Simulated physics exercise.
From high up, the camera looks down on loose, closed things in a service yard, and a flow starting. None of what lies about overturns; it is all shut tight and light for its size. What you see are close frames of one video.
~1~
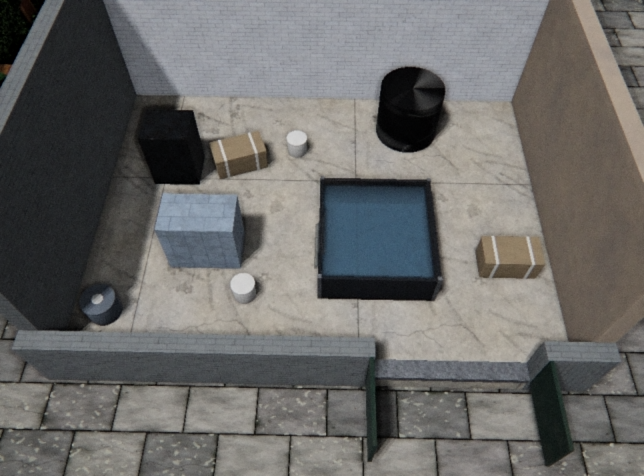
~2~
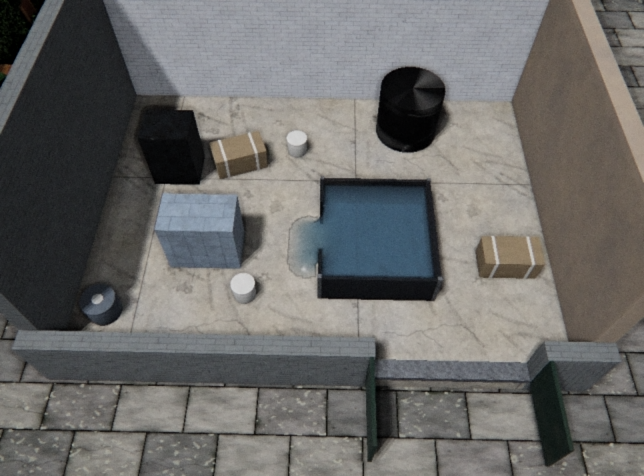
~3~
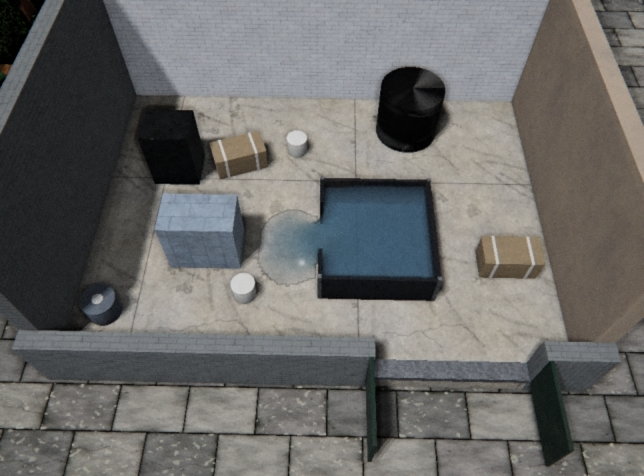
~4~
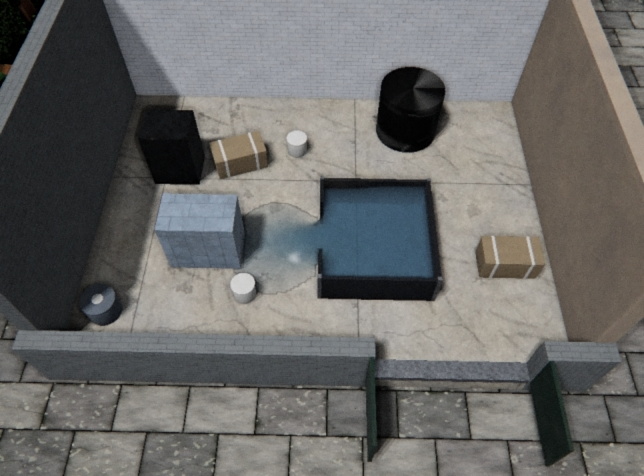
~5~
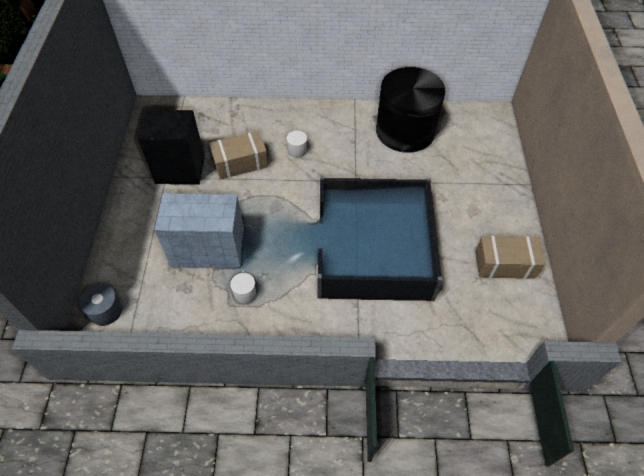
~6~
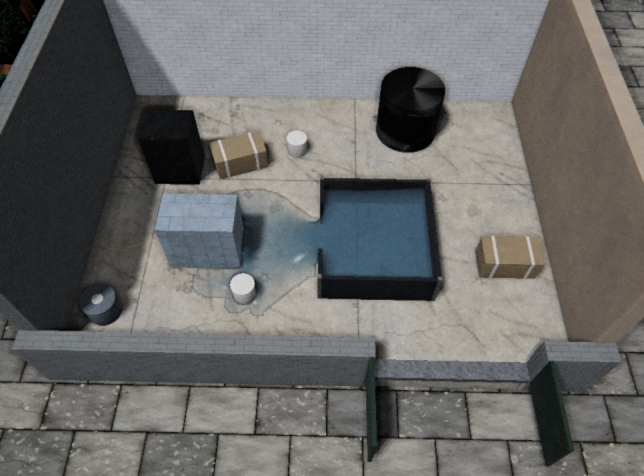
At the start, a square tank of blue water sits in a walled yard among boxes, pails and dark containers. Water then pours out through the tank's left side and spreads over the pale floor, reaching the light-blue block and surrounding the nearer white pail, while the objects barely move, if at all.
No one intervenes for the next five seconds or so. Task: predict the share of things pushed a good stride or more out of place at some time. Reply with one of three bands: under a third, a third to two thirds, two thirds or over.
A third to two thirds.
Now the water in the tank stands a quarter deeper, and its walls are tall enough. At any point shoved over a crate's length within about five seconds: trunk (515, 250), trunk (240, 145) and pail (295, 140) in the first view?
Taking them as listed - a shorter distance for the first, the full distance for the second, a shorter distance for the third.
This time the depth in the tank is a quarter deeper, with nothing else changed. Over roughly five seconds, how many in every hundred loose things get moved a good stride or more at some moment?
I'd put it near 60 per cent of the loose things.
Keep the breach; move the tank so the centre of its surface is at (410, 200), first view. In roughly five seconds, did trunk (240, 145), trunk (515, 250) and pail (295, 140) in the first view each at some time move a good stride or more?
Well, the first one got driven a long way, the second didn't get far, and the third didn't get far.
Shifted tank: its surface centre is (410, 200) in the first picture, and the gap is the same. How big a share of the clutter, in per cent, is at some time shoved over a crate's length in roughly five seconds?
Around 60 %.
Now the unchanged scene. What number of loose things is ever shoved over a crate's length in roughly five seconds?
The total is 3.
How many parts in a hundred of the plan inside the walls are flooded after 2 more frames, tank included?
Estimate: Near 20 %.
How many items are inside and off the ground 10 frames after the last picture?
Count: 1.
A moment on, 0 of 5 are well off their spots; 0 afloat.
Next, 2 of 5 are well off their spots; 1 afloat.
Later, 2 of 5 are well off their spots; 1 afloat.
In the end, 3 of 5 are well off their spots, and 3 have been at some point; 0 afloat.
